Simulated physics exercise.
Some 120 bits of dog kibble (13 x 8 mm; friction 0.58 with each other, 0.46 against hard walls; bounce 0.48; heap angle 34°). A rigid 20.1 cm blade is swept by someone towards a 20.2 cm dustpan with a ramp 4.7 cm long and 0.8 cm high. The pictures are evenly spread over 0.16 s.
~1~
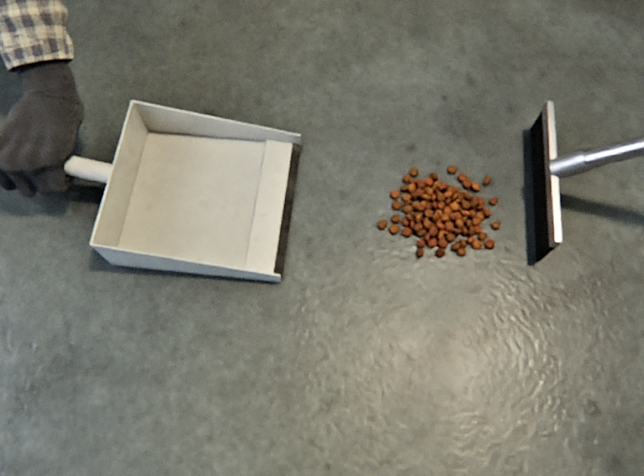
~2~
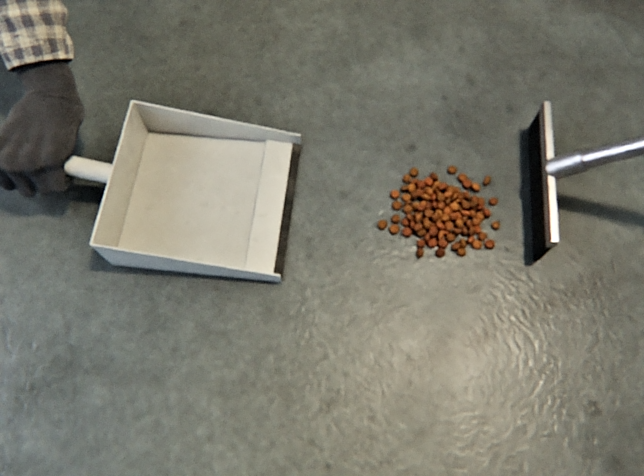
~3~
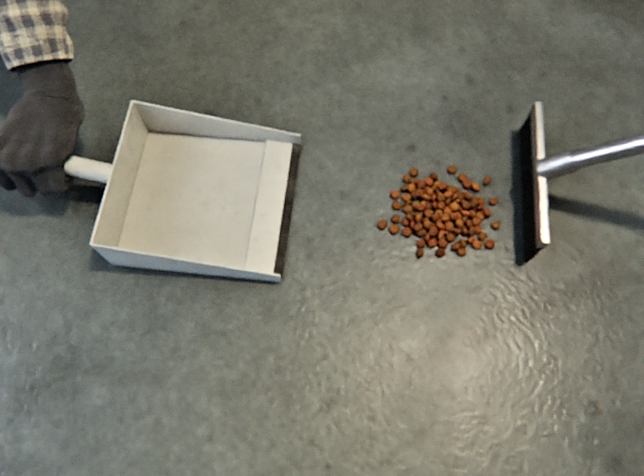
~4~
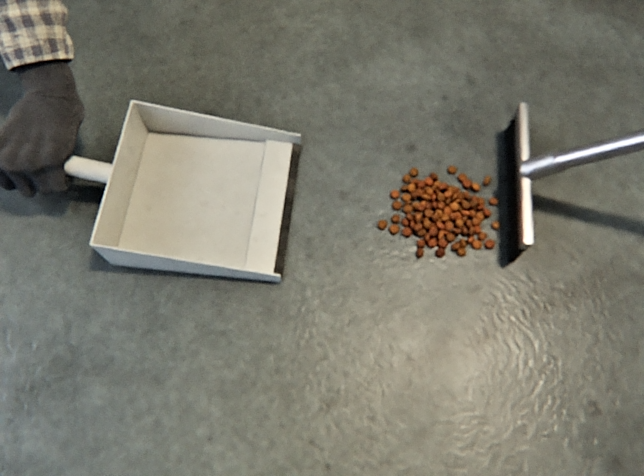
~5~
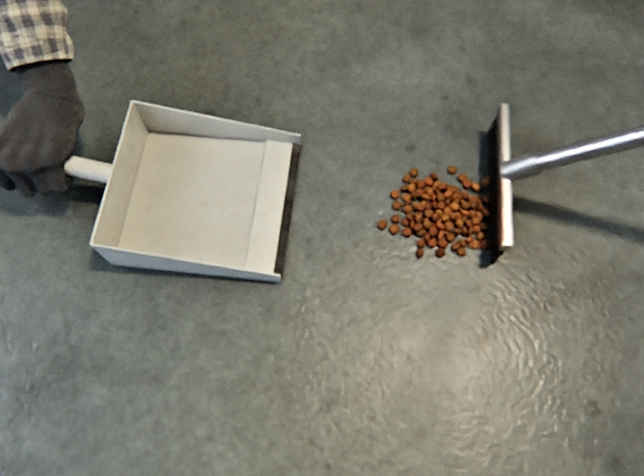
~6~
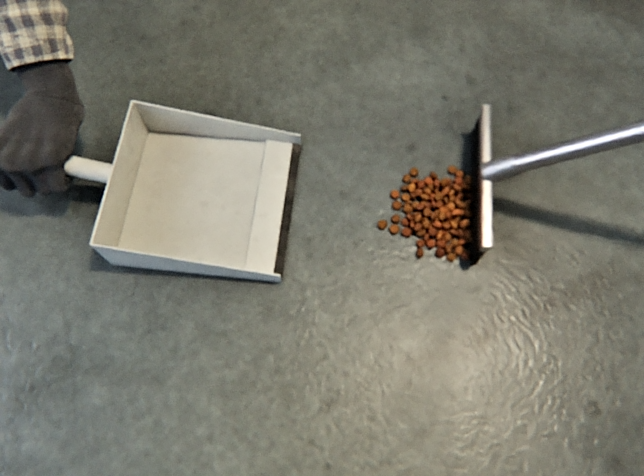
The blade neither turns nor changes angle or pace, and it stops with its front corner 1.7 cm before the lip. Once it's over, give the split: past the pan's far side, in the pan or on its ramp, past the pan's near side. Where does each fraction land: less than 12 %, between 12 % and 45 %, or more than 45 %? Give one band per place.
Result: Far side: A tiny fraction, pan: A large fraction, near side: A tiny fraction.
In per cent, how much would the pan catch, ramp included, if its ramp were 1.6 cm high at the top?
65 per cent.
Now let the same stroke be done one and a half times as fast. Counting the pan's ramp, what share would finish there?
It would be around 75 percent.
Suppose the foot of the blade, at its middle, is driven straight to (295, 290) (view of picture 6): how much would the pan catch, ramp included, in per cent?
Some 35 per cent.
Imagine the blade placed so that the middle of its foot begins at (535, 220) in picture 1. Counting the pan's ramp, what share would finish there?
I'd estimate about 60 per cent.
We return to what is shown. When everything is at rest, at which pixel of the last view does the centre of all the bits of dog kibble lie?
Centre at rest: Approx. (268, 223) px.
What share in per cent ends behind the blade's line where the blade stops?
5 %.
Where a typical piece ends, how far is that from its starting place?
Roughly 24 cm.
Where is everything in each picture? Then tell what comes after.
The first picture shows blade from (555, 243) to (547, 109), moved 0.0 cm, 0 of the pieces shifted so far; middle of the pieces at (439, 213); pan at (197, 200).
The second picture shows blade from (552, 243) to (544, 109), moved 0.4 cm, 0 of the pieces shifted so far; middle of the pieces at (439, 213).
The third picture shows blade from (542, 244) to (535, 109), moved 1.6 cm, 0 of the pieces shifted so far; middle of the pieces at (439, 213).
The fourth picture shows blade from (525, 245) to (520, 110), moved 3.6 cm, 0 of the pieces shifted so far; middle of the pieces at (439, 213).
The fifth picture shows blade from (505, 246) to (502, 111), moved 6.0 cm, 4 of the pieces shifted so far; middle of the pieces at (439, 213).
The sixth picture shows blade from (485, 247) to (484, 112), moved 8.5 cm, 53 of the pieces shifted so far; middle of the pieces at (439, 213); pan at (197, 200).
Then, 0.16 s after the last picture, middle of the blade 12 cm from the lip; 0 % over the lip, far side 0 %, near side 0 %.
Then, 0.26 s after the last picture, middle of the blade 5 cm from the lip; 0 % over the lip, far side 0 %, near side 5 %.
Then, 0.50 s after the last picture, middle of the blade 2 cm from the lip; 75 % over the lip, far side 5 %, near side 5 %.
In the end, far side 5 %, pan 70 %, near side 5 %, in front of the lip or behind the blade 20 %.
